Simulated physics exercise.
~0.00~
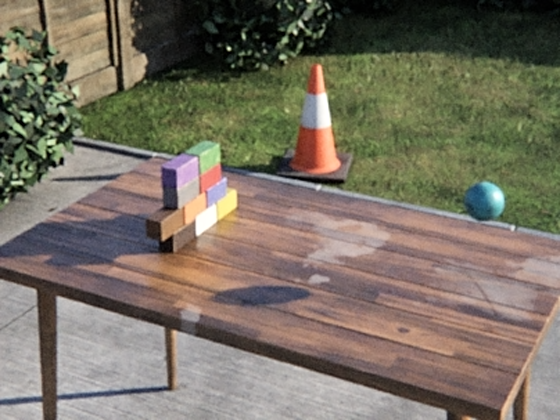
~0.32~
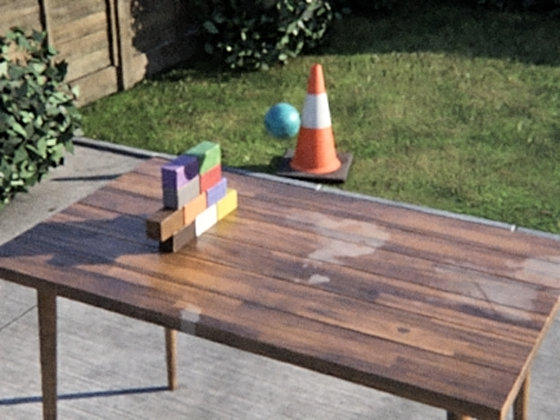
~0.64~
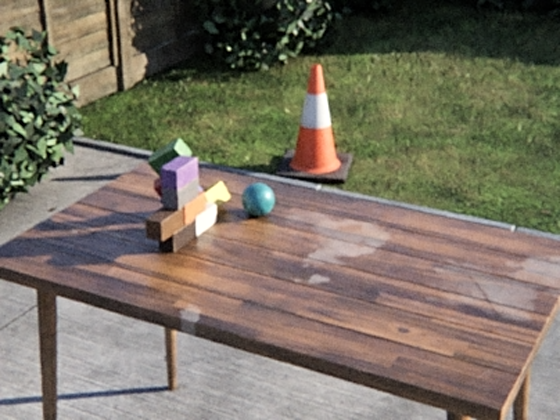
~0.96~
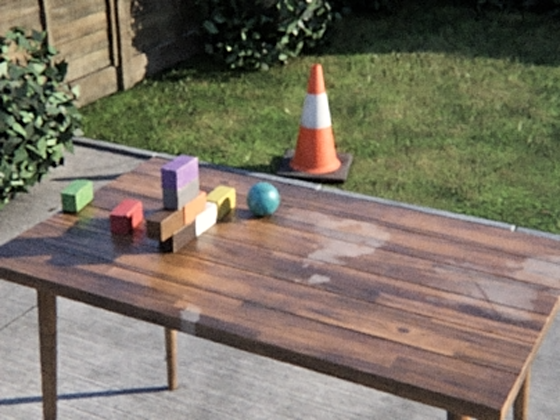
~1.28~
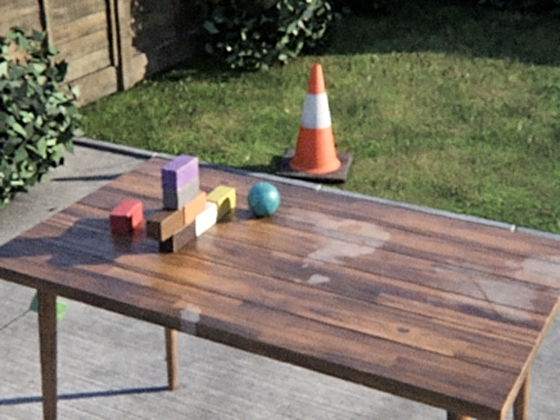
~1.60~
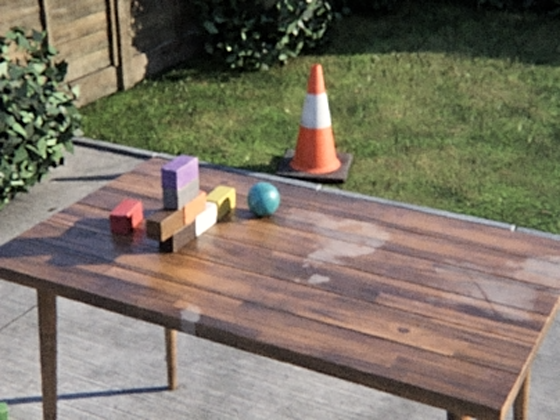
On a wooden table in a garden, a turquoise ball flew in past a traffic cone and hit a stack of coloured blocks, knocking the green one off the left side and the red one aside, while the purple and brown blocks stayed stacked.
